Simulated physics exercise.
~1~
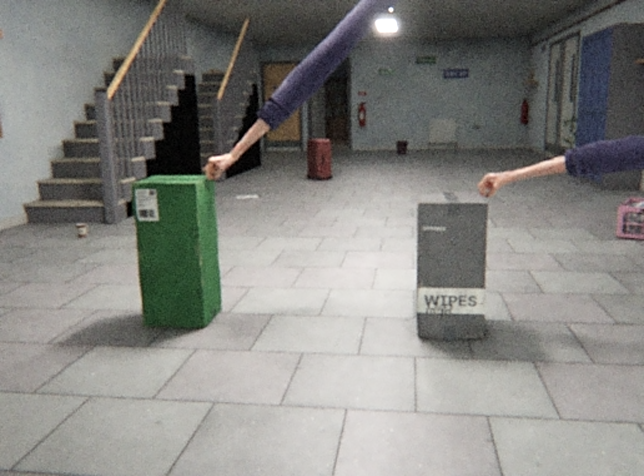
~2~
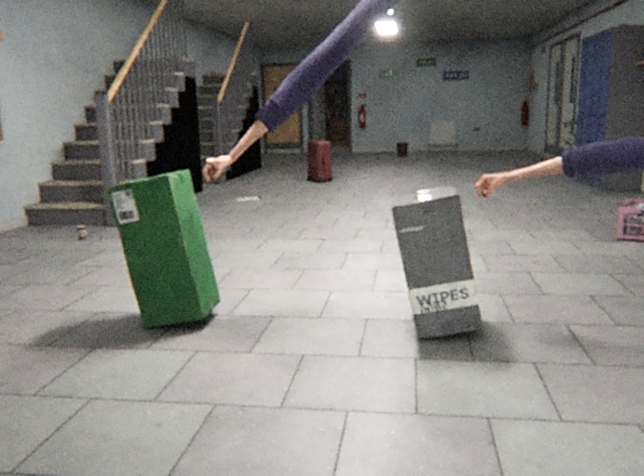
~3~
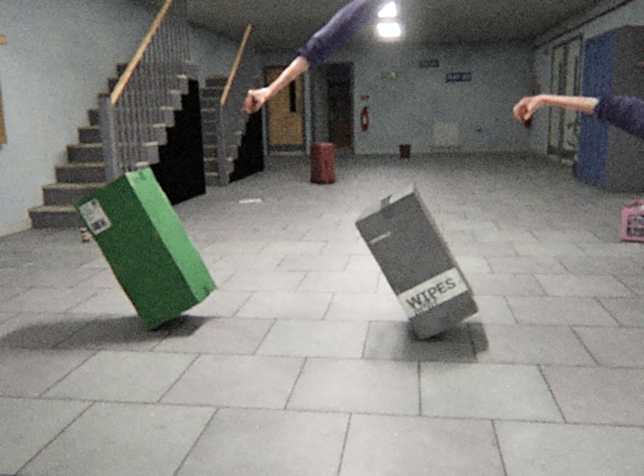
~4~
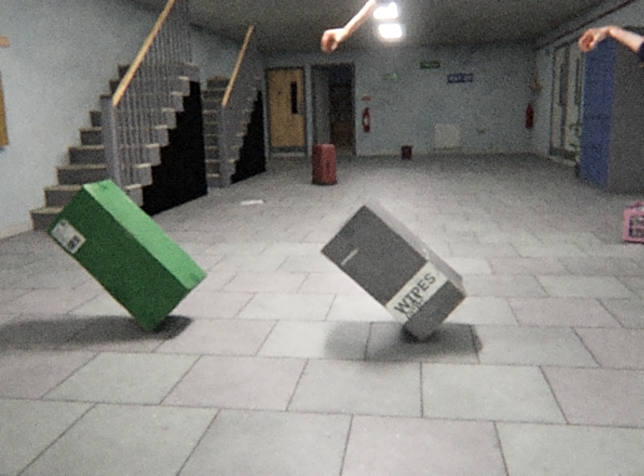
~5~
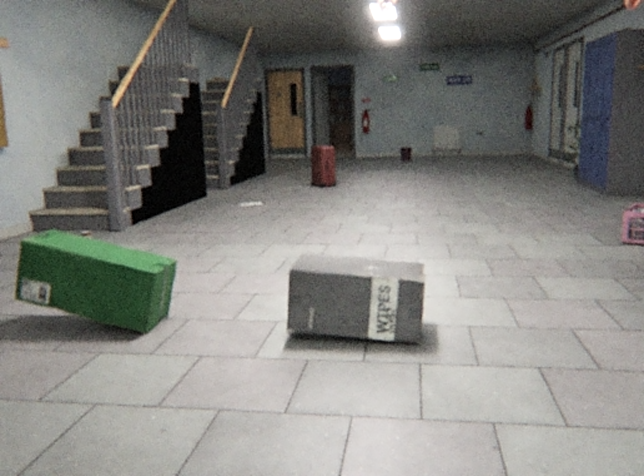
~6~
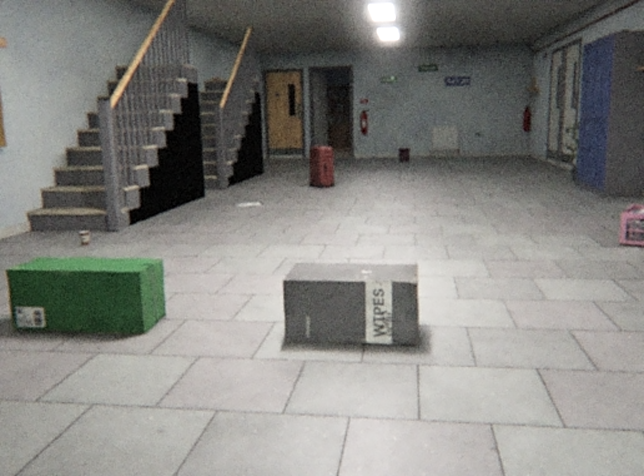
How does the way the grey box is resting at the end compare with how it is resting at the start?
At the start the grey box stands upright on the tiles, but at the end it lies on its side.
